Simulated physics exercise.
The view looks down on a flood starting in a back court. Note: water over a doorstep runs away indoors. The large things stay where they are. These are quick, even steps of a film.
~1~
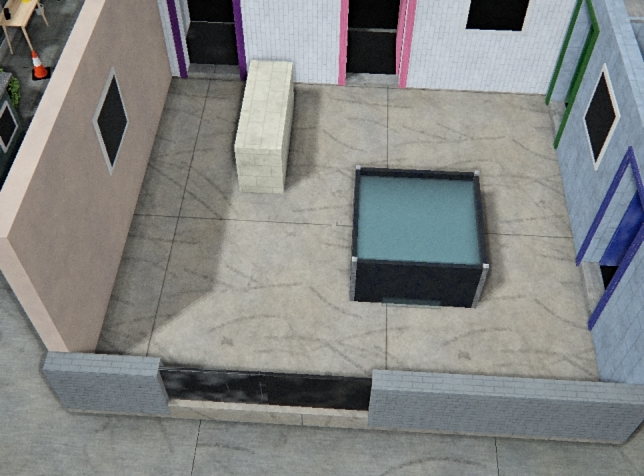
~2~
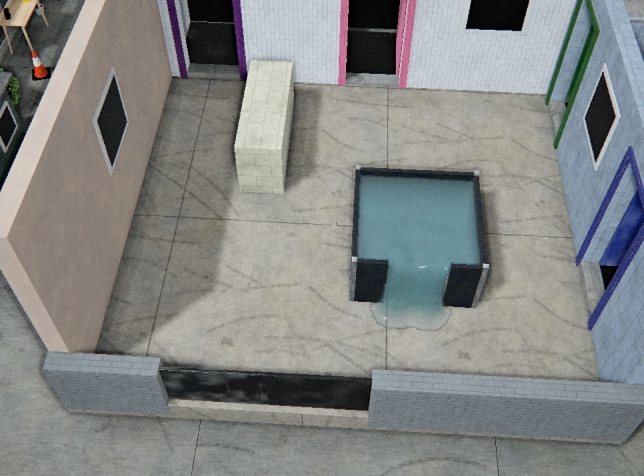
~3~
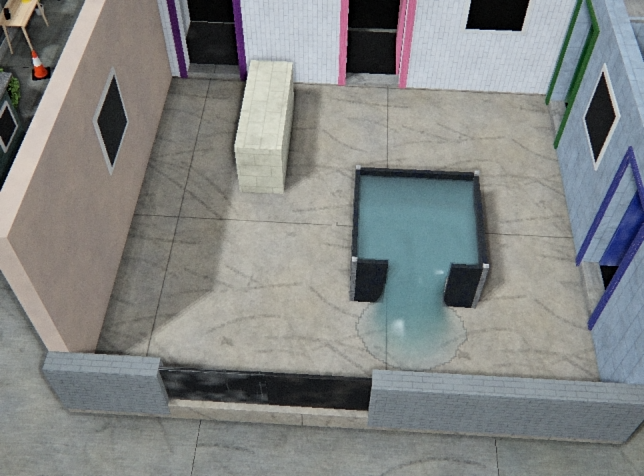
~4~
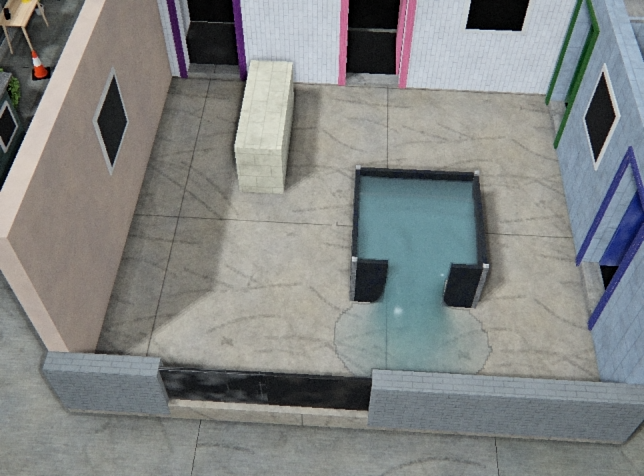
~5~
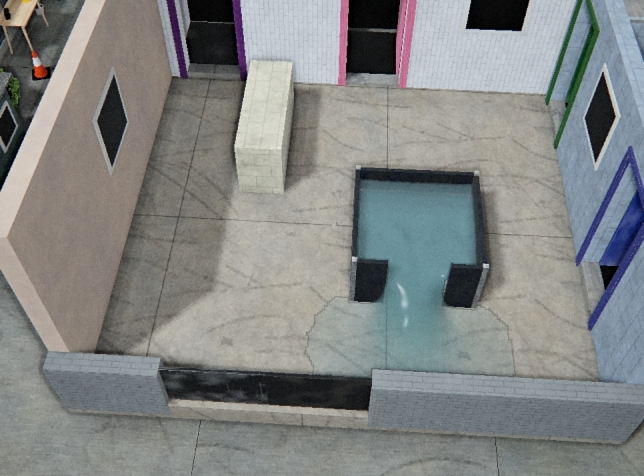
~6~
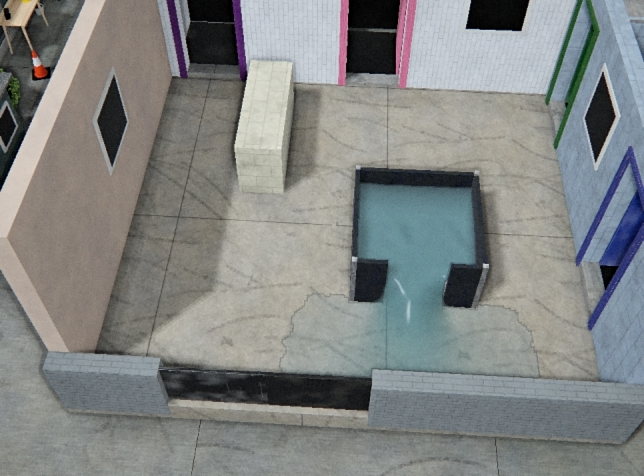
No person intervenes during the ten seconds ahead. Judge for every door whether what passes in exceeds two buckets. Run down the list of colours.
The green door ends up within two buckets; the purple door ends up within two buckets; the pink door ends up within two buckets; the blue door ends up within two buckets.
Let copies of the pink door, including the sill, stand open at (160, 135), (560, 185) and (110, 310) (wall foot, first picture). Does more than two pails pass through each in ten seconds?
First stays short of it, second stays short of it, third crosses the line.
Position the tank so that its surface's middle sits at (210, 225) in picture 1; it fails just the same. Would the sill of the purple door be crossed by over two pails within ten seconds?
Purple exceeds the threshold.
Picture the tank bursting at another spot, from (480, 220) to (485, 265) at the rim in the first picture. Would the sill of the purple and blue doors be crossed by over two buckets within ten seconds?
Result - purple: Within bounds; blue: Beyond the limit.
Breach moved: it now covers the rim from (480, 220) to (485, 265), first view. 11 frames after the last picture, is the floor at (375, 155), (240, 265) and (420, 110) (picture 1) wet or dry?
Unwetted, unwetted, unwetted.
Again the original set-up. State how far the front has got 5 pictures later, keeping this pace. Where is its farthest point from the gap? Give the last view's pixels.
Pixel estimate: (131, 384).
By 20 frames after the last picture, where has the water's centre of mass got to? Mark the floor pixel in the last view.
Somewhere near (378, 292).
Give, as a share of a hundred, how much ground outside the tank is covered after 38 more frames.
Around 80 percent of it.
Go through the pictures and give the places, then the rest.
Still water in the open tank at (418, 219), in the first frame.
The front is at (379, 314), out from the gap at (415, 287), in the second frame.
Water pours out at (415, 289) and has run to (392, 360), in the third frame.
Water pours out at (414, 290) and has run to a hidden place, in the fourth frame.
The front is at a hidden place, out from the gap at (414, 290), in the fifth frame.
Water pours out at (414, 289) and has run to a hidden place, in the sixth frame.
A moment on, water covers 15 % of the floor; the green door not reached, the purple door not reached, the pink door not reached, the blue door not reached.
Next, water covers 30 % of the floor; the green door not reached, the purple door not reached, the pink door not reached, the blue door wet at the sill, nothing in.
Then, water covers 55 % of the floor; the green door wet at the sill, nothing in, the purple door not reached, the pink door not reached, the blue door wet at the sill, nothing in.
Later, water covers 80 % of the floor; the green door wet at the sill, nothing in, the purple door wet at the sill, nothing in, the pink door wet at the sill, nothing in, the blue door wet at the sill, nothing in.
In the end, water covers 95 % of the floor; the green door under two buckets in, the purple door wet at the sill, nothing in, the pink door under two buckets in, the blue door wet at the sill, nothing in.
